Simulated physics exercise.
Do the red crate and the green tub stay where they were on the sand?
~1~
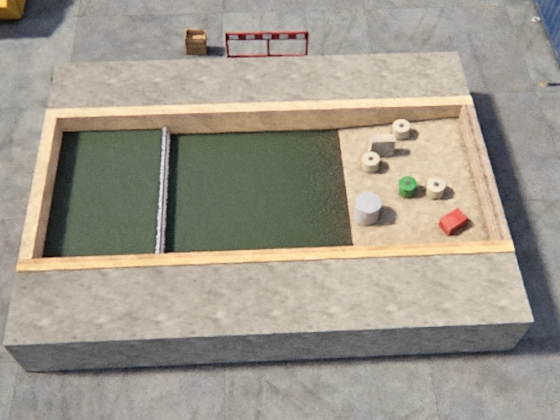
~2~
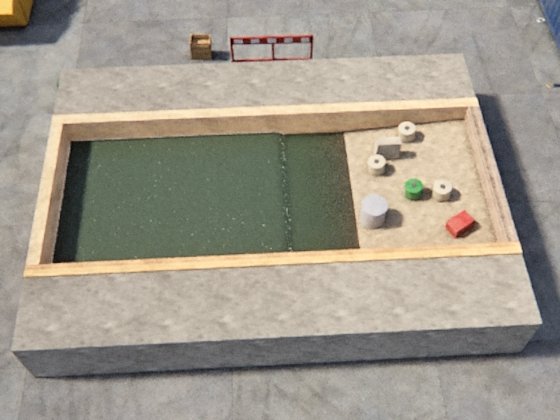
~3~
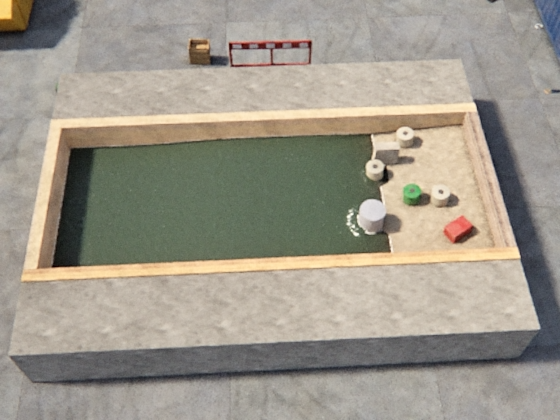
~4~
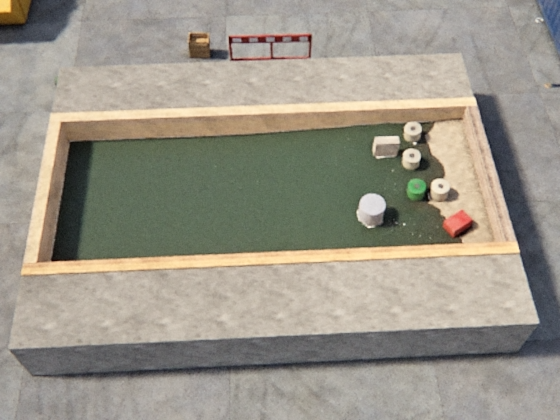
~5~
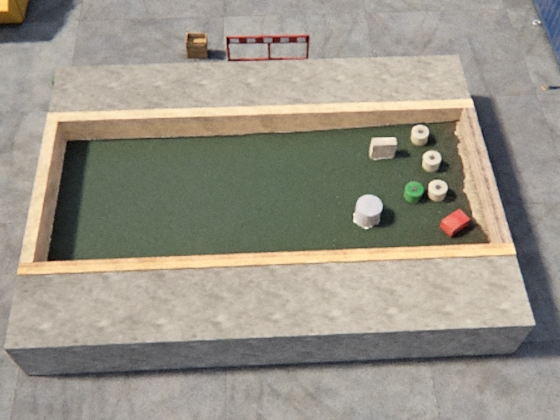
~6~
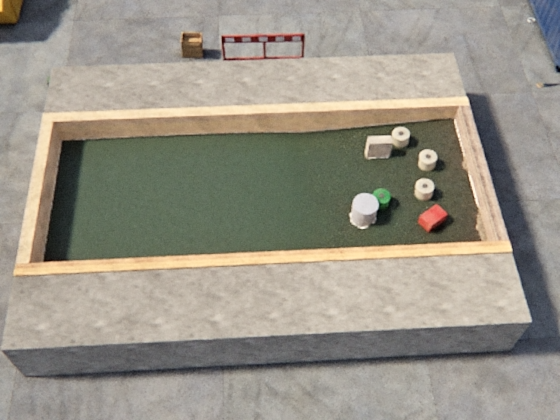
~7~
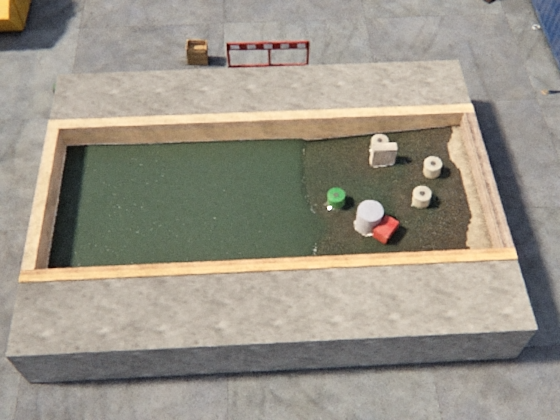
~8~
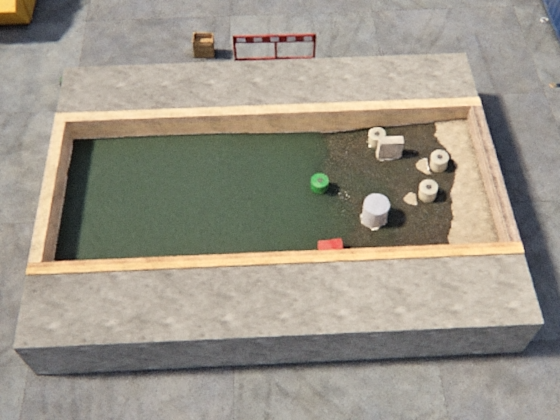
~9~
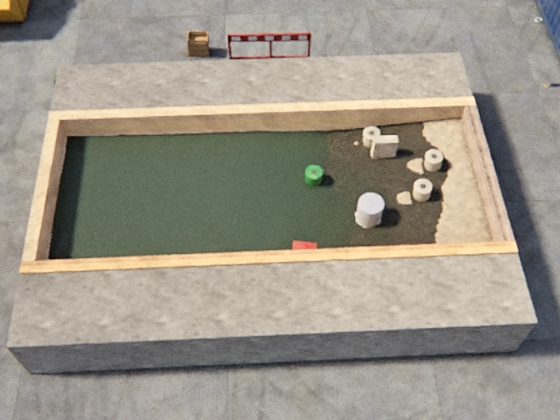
No, both get carried off. The retreating water takes them to the left, and they end up in the water well away from where they started.
